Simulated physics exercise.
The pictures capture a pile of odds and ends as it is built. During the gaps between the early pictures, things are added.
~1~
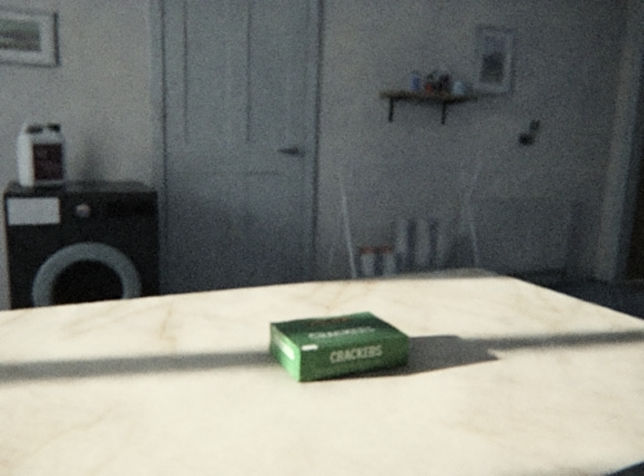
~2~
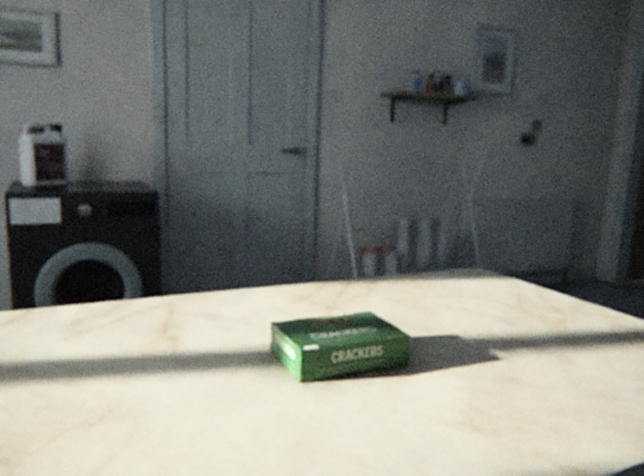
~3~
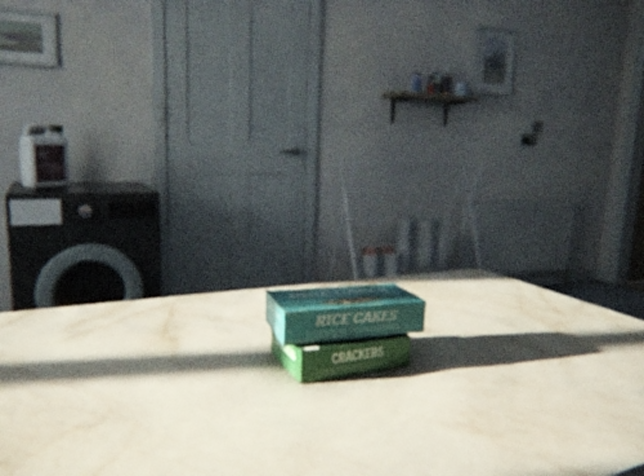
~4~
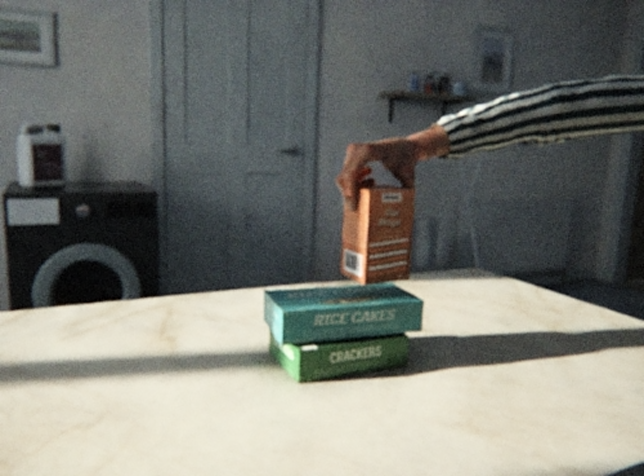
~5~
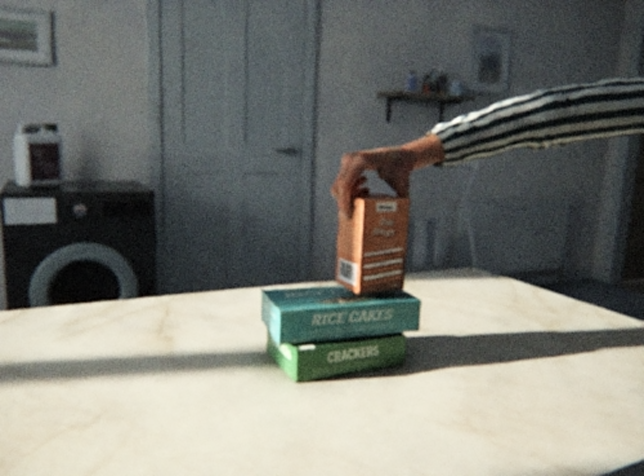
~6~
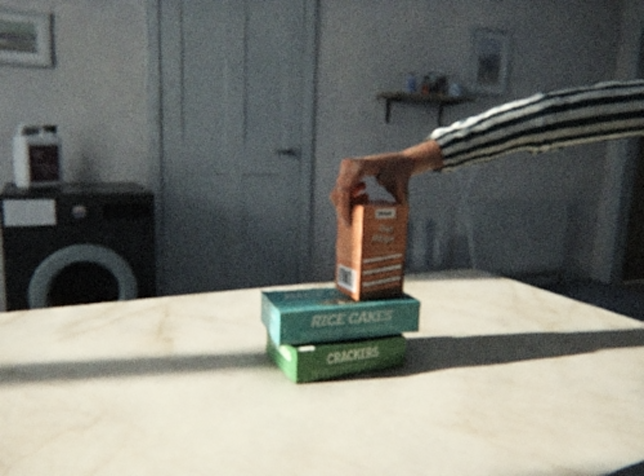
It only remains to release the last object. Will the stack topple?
No, it stays up.
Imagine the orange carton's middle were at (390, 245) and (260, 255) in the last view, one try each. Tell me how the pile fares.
Result of try one: The pile remains stable; result of try two: The pile tips over.
Then, 0.70 s on from there, no change.
Then, 1.60 s on from there, orange carton resting near (371, 249).
In the end, all 3 unmoved. At the end, from the last picture's camera, orange carton near (372, 249). The pile stays up.
